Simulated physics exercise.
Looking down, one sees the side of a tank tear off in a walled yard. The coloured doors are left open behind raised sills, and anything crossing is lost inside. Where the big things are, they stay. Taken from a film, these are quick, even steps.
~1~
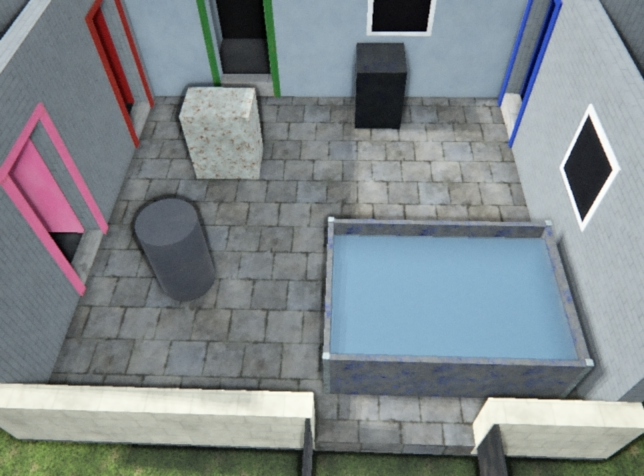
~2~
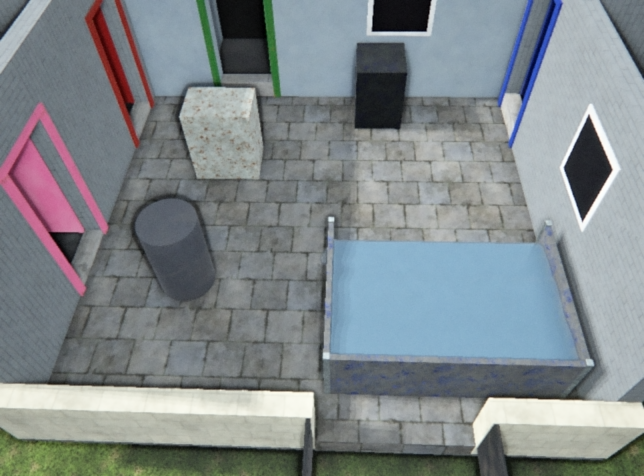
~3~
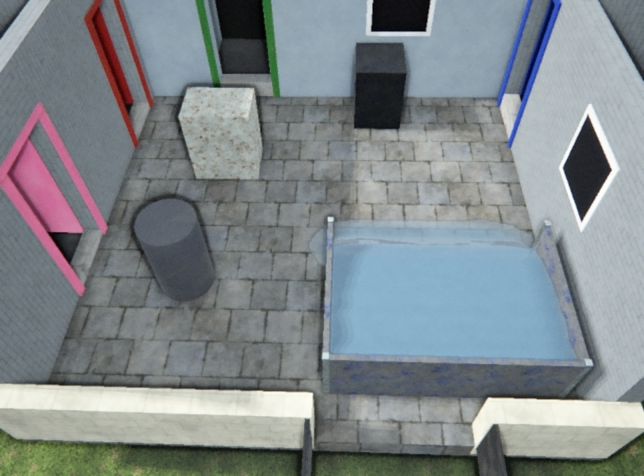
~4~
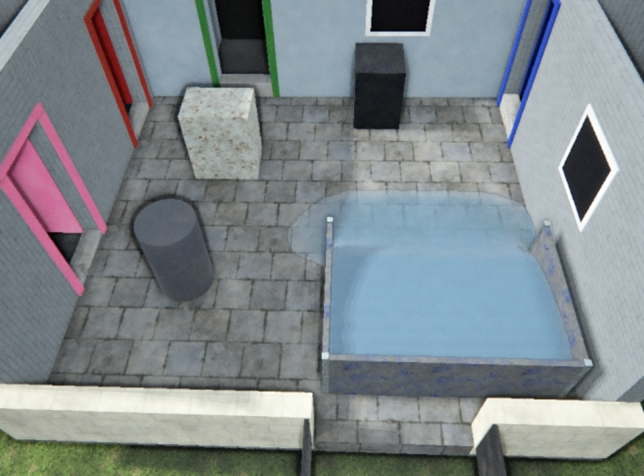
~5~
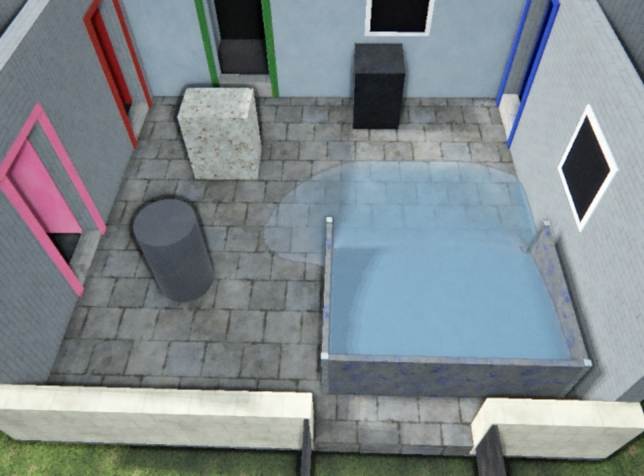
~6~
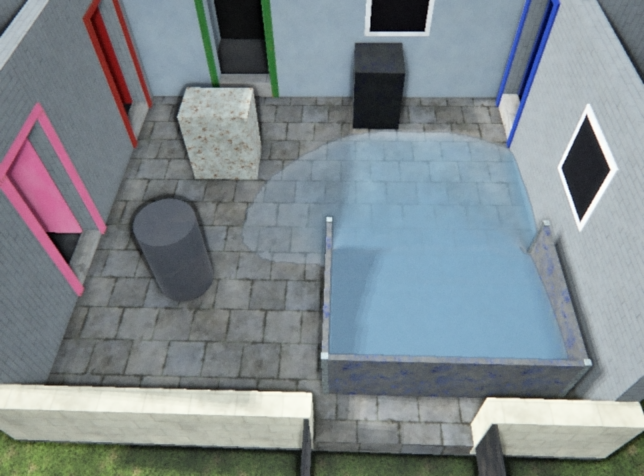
The far side of a water tank came away in a walled yard, and water poured out over the paving, spreading in a widening sheet toward a black block and a gray cylinder.
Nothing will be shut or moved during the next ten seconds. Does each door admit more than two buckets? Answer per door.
The pink door: It does; the green door: It does not; the blue door: It does; the red door: It does.
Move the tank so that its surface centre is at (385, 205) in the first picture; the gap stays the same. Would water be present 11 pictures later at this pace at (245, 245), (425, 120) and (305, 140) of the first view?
Points in turn: Not reached; inundated; inundated.
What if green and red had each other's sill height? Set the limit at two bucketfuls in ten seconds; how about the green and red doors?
The green door overflows the limit and the red door stays within it.
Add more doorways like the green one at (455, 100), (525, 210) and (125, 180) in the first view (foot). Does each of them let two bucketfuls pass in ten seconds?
Taking them as listed, the first gets past the limit, the second doesn't reach the limit and the third doesn't reach the limit.
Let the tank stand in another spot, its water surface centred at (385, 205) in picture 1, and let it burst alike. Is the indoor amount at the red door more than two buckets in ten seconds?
One by one: Red is over.
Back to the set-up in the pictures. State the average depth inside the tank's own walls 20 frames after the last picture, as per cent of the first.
My reading: Near 14 %.
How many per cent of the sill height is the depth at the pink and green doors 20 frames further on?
Around 20 in a hundred for the first and 60 in a hundred for the second.
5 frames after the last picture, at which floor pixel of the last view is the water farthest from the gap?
Somewhere near (265, 98).
A moment on, water covers 50 % of the floor; the pink door not reached, the green door not reached, the blue door wet at the sill, nothing in, the red door not reached.
Next, water covers 55 % of the floor; the pink door not reached, the green door wet at the sill, nothing in, the blue door over two buckets in, the red door not reached.
Then, water covers 65 % of the floor; the pink door wet at the sill, nothing in, the green door under two buckets in, the blue door far over two buckets in, the red door over two buckets in.
Later, water covers 90 % of the floor; the pink door over two buckets in, the green door under two buckets in, the blue door far over two buckets in, the red door far over two buckets in.
In the end, water covers 100 % of the floor; the pink door over two buckets in, the green door under two buckets in, the blue door far over two buckets in, the red door far over two buckets in.
